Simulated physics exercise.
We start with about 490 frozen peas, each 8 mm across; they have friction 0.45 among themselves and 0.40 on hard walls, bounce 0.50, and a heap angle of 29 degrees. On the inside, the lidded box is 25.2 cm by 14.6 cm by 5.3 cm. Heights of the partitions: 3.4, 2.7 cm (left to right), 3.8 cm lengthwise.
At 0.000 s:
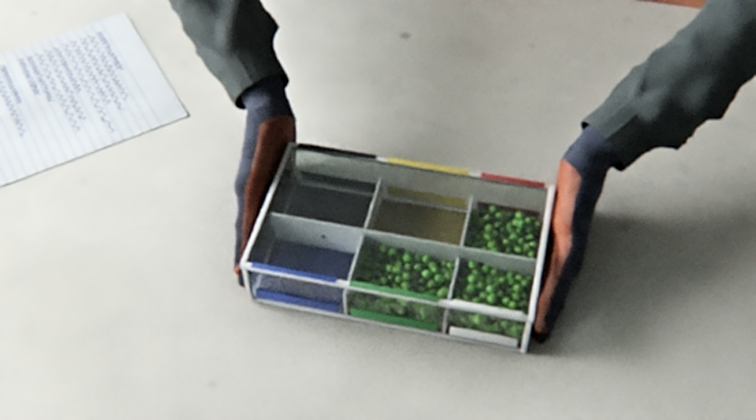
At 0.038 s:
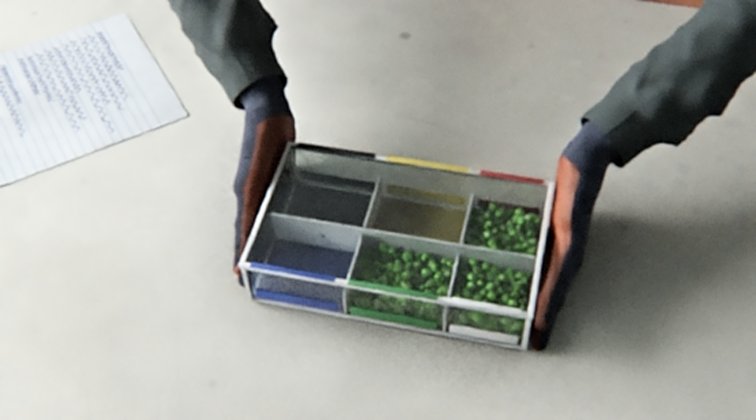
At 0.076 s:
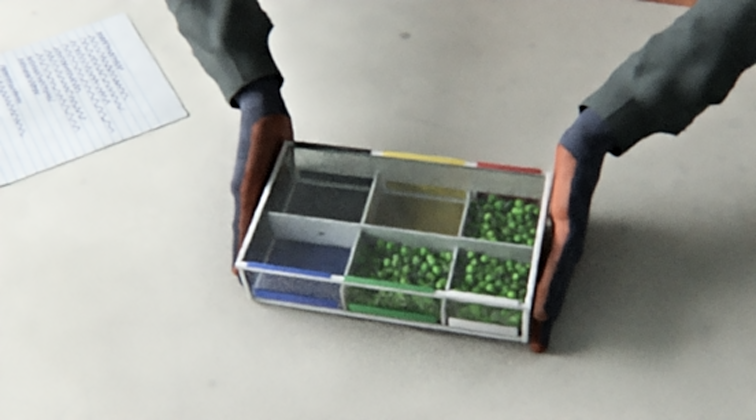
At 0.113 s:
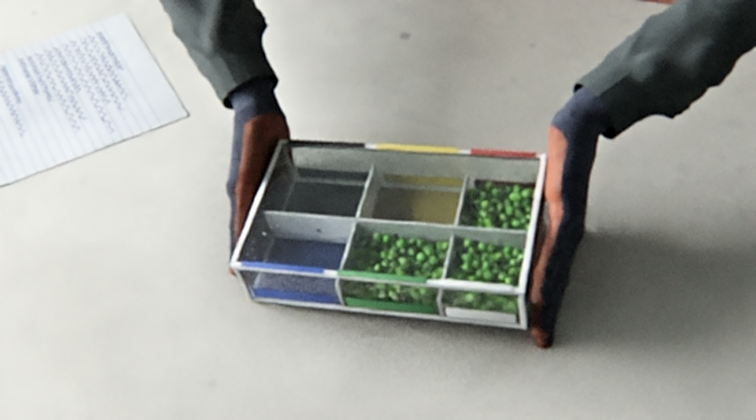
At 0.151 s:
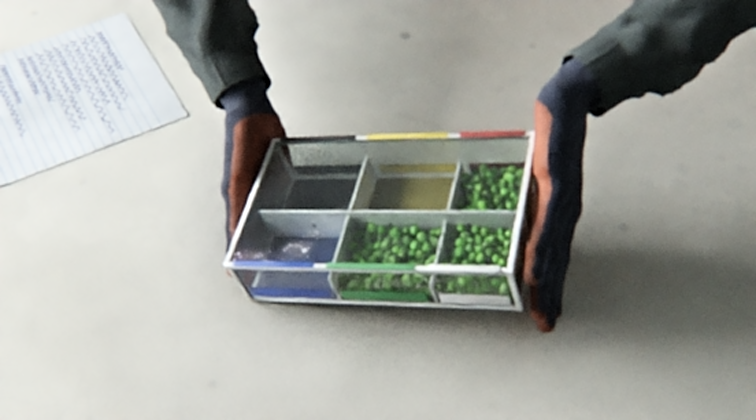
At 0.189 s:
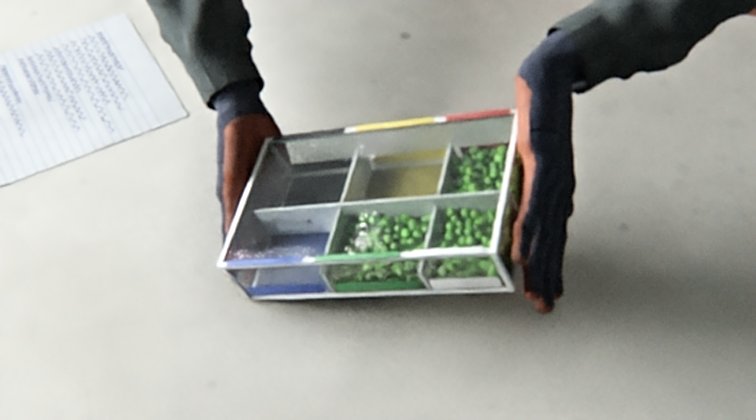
Two hands held a clear divided box with green peas in three of its six compartments, then raised its right side, slowly at first and then faster, leaving it slanted down toward the left.
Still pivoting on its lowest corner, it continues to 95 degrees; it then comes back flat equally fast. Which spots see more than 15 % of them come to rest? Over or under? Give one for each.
My prediction: Red: Does not clear the bar, blue: Clears the bar, green: Clears the bar, yellow: Does not clear the bar, white: Does not clear the bar, black: Clears the bar.
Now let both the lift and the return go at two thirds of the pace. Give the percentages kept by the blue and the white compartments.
That way blue would end with 45 per cent and white with 0 per cent.
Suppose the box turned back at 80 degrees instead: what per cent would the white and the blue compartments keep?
With that change it's white at 5 per cent and blue at 30 per cent.
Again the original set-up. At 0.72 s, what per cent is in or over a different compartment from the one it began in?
At that instant it's around 40 per cent.
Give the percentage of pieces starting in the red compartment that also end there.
I'd estimate about 0 %.
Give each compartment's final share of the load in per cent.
Final shares in percent: Red 0, blue 40, green 30, yellow 10, white 0, black 20.
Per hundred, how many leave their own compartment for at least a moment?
I'd put it at some 80 percent of the pieces.
Then, at 0.72 s, tilt 94 degrees; red 15 %, blue 10 %, green 45 %, yellow 15 %, white 15 %.
After 1.08 s, tilt 39 degrees; blue 35 %, green 35 %, yellow 10 %, black 20 %.
After 1.53 s, tilt 0 degrees; blue 40 %, green 30 %, yellow 10 %, black 20 %.
By 2.1 s all is still; red 0 %, blue 40 %, green 30 %, yellow 10 %, white 0 %, black 20 %.
